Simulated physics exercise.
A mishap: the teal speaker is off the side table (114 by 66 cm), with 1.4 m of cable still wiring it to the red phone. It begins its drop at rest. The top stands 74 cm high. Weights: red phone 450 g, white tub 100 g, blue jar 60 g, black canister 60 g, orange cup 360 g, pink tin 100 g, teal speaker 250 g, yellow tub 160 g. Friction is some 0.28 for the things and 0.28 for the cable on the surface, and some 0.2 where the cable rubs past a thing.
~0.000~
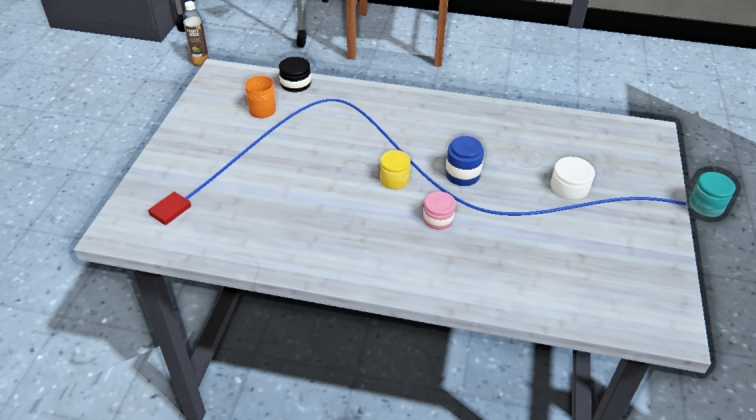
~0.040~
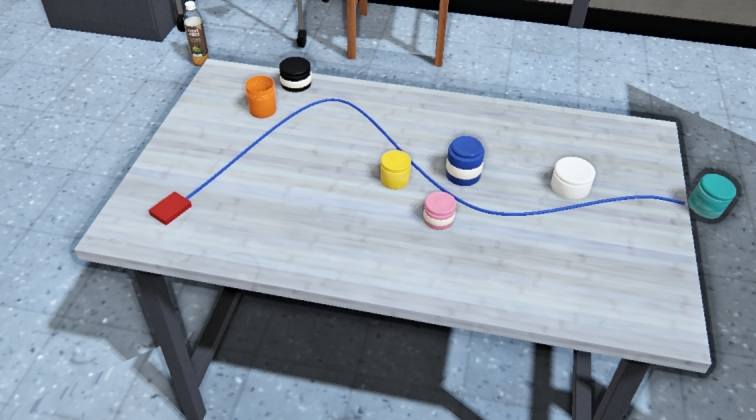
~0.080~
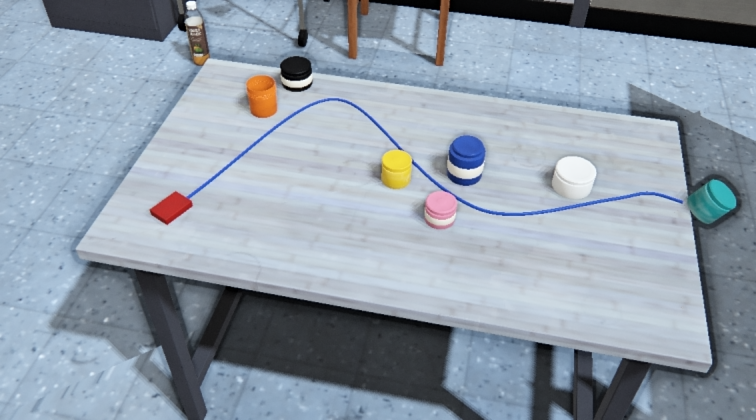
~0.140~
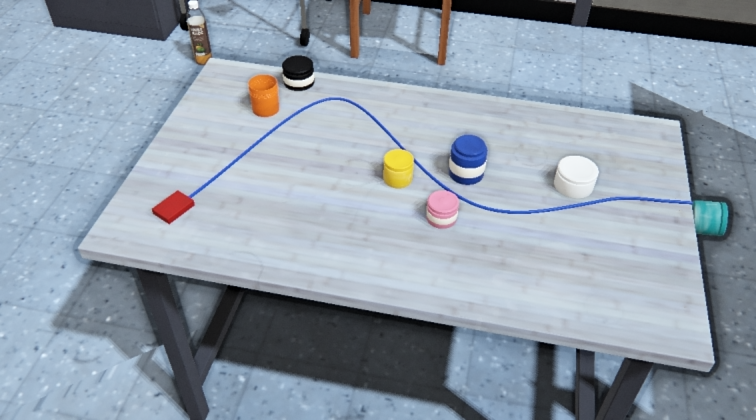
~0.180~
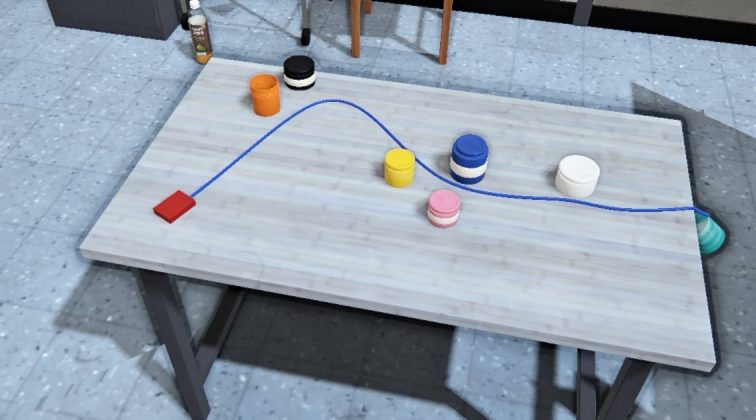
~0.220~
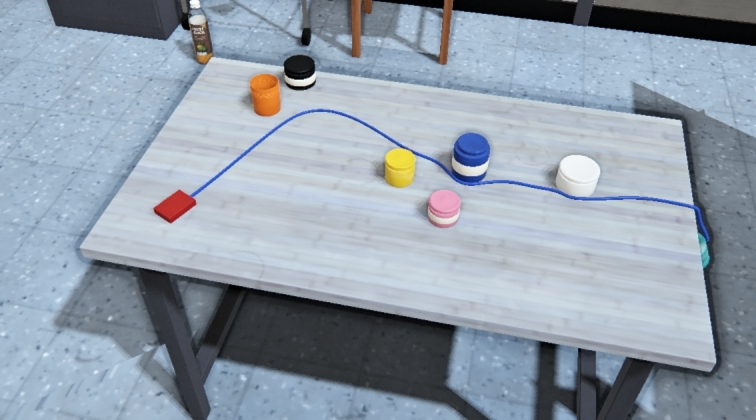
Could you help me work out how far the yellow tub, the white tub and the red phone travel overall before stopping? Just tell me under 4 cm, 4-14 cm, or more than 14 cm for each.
In order: The yellow tub relocates substantially; the white tub barely relocates; the red phone relocates substantially.
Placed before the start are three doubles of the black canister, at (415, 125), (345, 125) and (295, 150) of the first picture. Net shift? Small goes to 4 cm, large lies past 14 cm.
In that order we get a slight shift, a big shift and a big shift.
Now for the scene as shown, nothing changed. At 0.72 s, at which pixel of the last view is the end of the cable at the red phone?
Approximate position: (295, 198).
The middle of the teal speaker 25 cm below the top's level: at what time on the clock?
Time: 0.30 s.
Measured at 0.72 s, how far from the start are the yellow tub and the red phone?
Yellow tub: 25 cm; red phone: 20 cm.
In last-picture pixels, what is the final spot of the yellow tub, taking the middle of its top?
Last view, top position: About (420, 245).
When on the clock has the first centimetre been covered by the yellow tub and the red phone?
Yellow tub 0.38 s; red phone 0.40 s, roughly.
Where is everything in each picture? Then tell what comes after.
Shows, yellow tub (396, 160); white tub (575, 169); red phone (169, 205); cable runs through (622, 199) (493, 212) (319, 102) (234, 161), in the first picture.
Shows, teal speaker (717, 185); cable runs through (622, 199) (234, 161), in the second picture.
Shows, teal speaker (711, 202); cable runs through (622, 198) (235, 160), in the third picture.
Shows, teal speaker (708, 218); cable runs through (627, 198) (237, 159), in the fourth picture.
Shows, teal speaker (701, 233); cable runs through (654, 210) (238, 159), in the fifth picture.
Shows, yellow tub (400, 158); white tub (580, 167); red phone (174, 203); cable runs through (681, 204) (546, 189) (430, 159) (332, 112) (239, 159), in the sixth picture.
At 0.5 s, the cable's tail end at (224, 211); yellow tub 9 cm off its start, red phone 6 cm off its start, teal speaker over the edge.
At 0.7 s, the cable's tail end at (295, 198); yellow tub 23 cm off its start, red phone 20 cm off its start, teal speaker over the edge.
At 1.0 s, the cable's tail end at (350, 198); red phone 31 cm off its start at (331, 193), yellow tub 24 cm off its start at (420, 245), teal speaker over the edge.
At 1.2 s, the cable's tail end at (355, 198); red phone 32 cm off its start, yellow tub 24 cm off its start, teal speaker over the edge.
At 2.4 s, the cable's tail end at (355, 198); red phone 32 cm off its start at (336, 193), yellow tub 24 cm off its start at (420, 245), white tub 0 cm off its start at (580, 166), teal speaker over the edge.
